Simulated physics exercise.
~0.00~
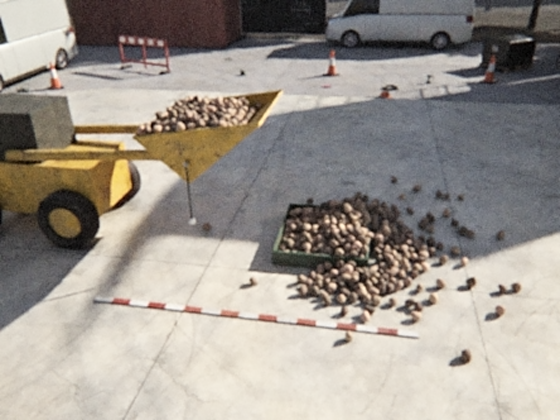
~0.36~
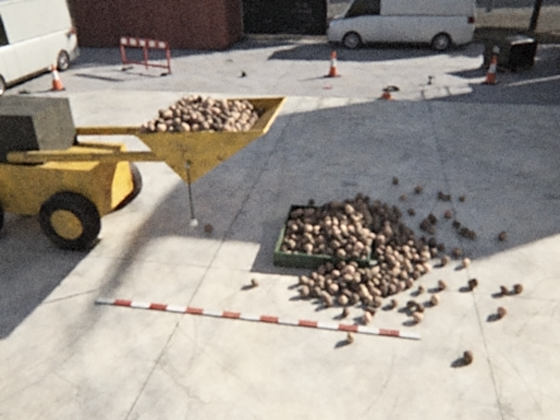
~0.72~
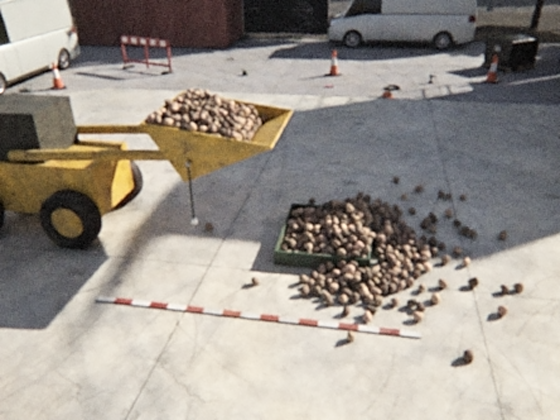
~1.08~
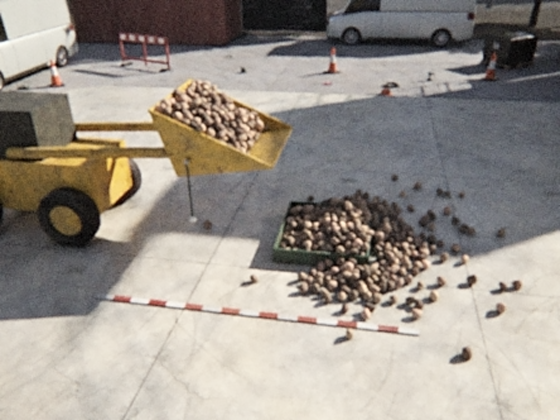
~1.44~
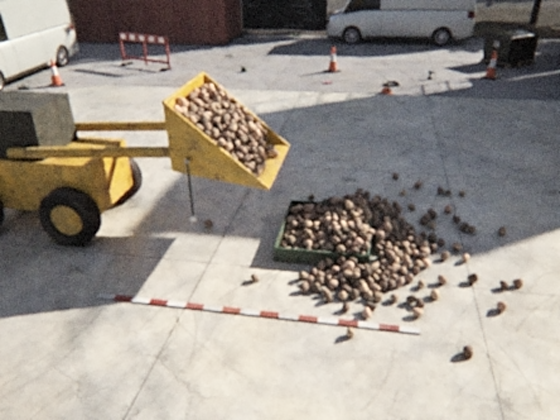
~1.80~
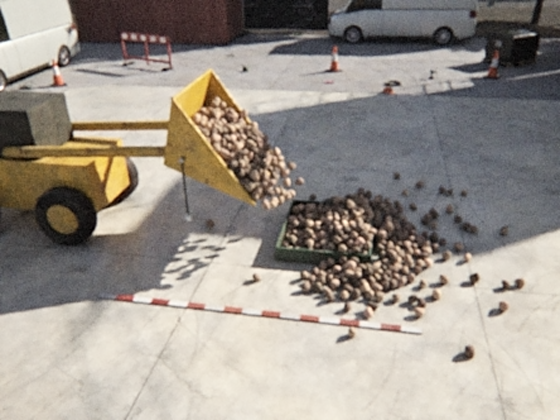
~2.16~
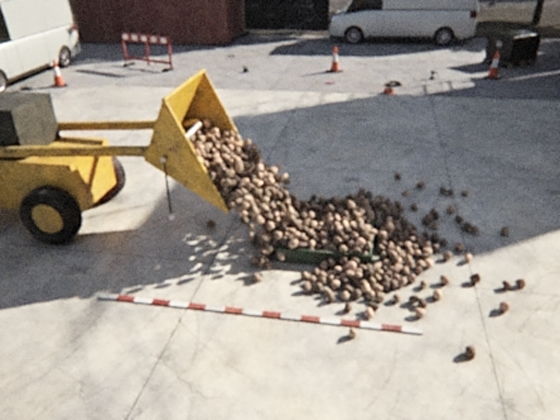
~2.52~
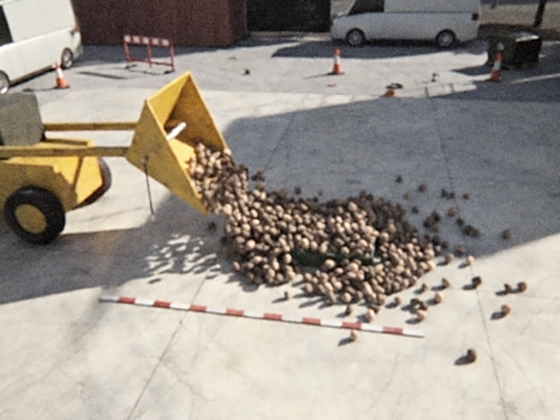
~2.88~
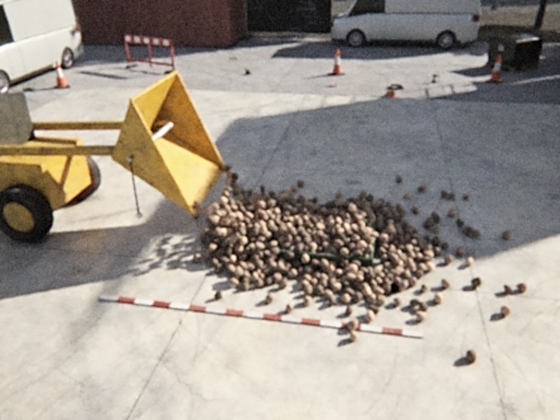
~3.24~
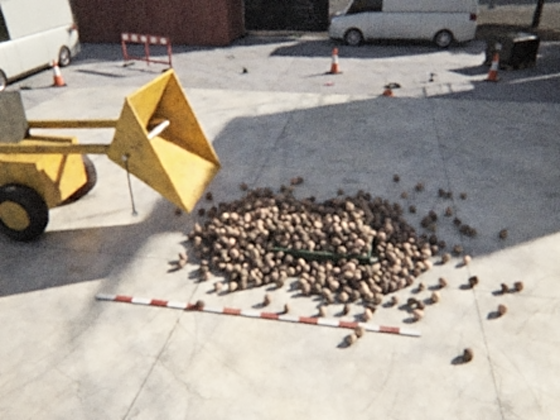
A yellow loader tipped its raised bucket of round brown lumps toward a green bin already half buried in a heap, then backed away to the left as they poured out, leaving the bucket empty and a wider pile spread mostly short of the bin.
